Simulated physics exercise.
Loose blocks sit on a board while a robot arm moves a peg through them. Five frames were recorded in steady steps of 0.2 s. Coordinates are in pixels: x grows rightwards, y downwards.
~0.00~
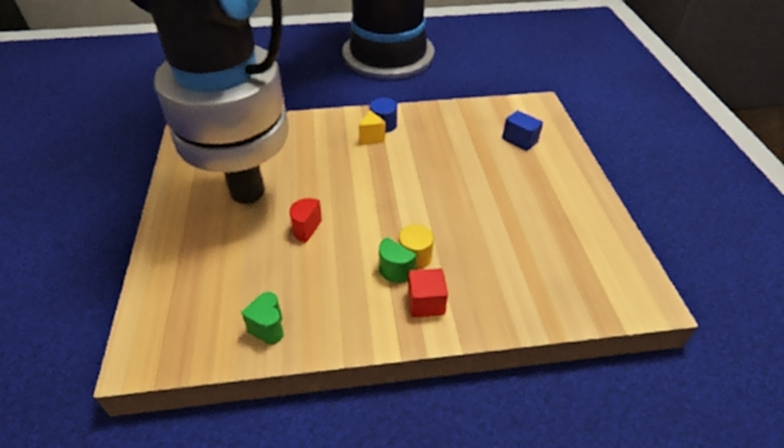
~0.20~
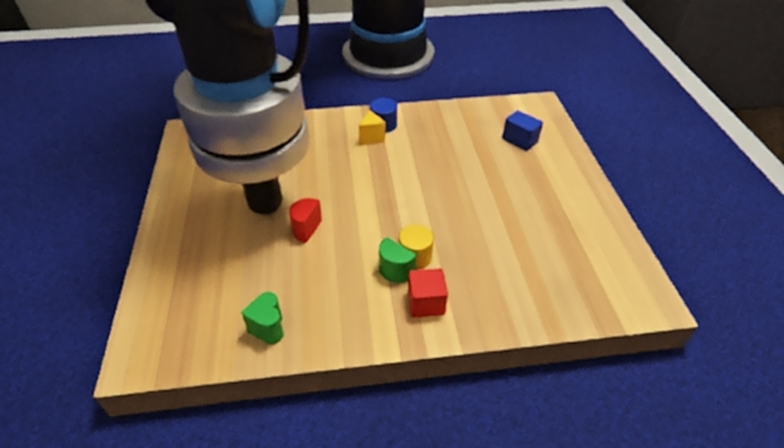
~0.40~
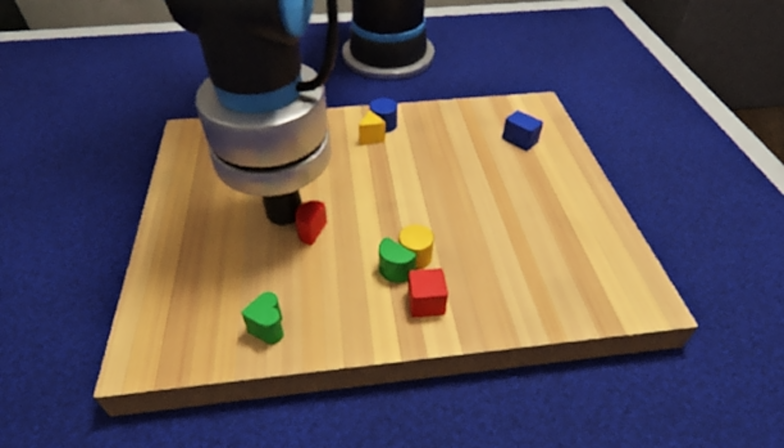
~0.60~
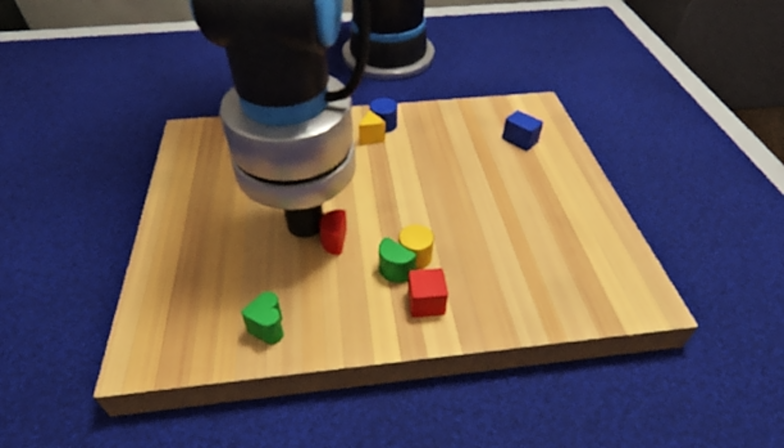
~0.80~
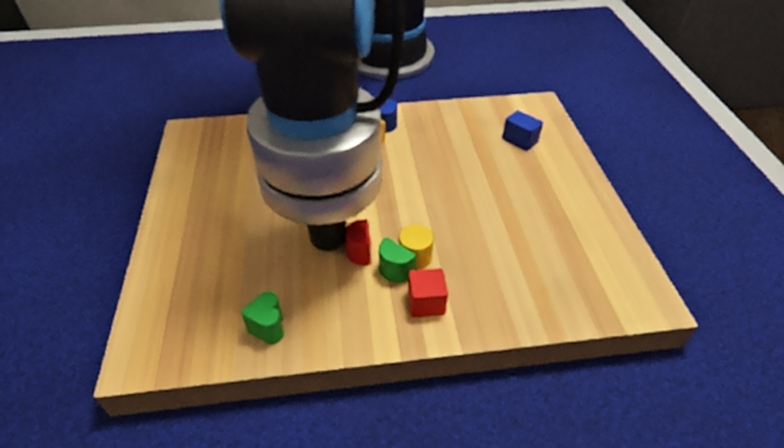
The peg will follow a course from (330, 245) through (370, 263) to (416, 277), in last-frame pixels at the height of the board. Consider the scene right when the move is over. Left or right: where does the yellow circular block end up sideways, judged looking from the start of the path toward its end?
It is displaced to the left.
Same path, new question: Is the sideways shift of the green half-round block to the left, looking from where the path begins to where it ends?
In short: Yes.
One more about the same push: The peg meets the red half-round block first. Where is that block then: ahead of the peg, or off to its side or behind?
The red half-round block is leading.
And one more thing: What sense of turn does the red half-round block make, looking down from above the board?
The block spins anticlockwise.
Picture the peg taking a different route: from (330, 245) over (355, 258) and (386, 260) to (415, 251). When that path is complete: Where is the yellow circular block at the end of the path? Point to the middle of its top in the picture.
I predict (481, 236).
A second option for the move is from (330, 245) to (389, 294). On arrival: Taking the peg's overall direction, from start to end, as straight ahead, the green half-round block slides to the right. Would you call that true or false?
False - the claim does not hold.
The first path, step by step. Halfway along, peg (370, 256); red half-round block (403, 249); green half-round block (433, 260), turned 15° anticlockwise; yellow circular block (430, 236); red square block (433, 286).
At the end, peg (416, 271); red half-round block (453, 260), turned 20° anticlockwise; green half-round block (486, 263), turned 30° anticlockwise; yellow circular block (463, 234); red square block (434, 288).
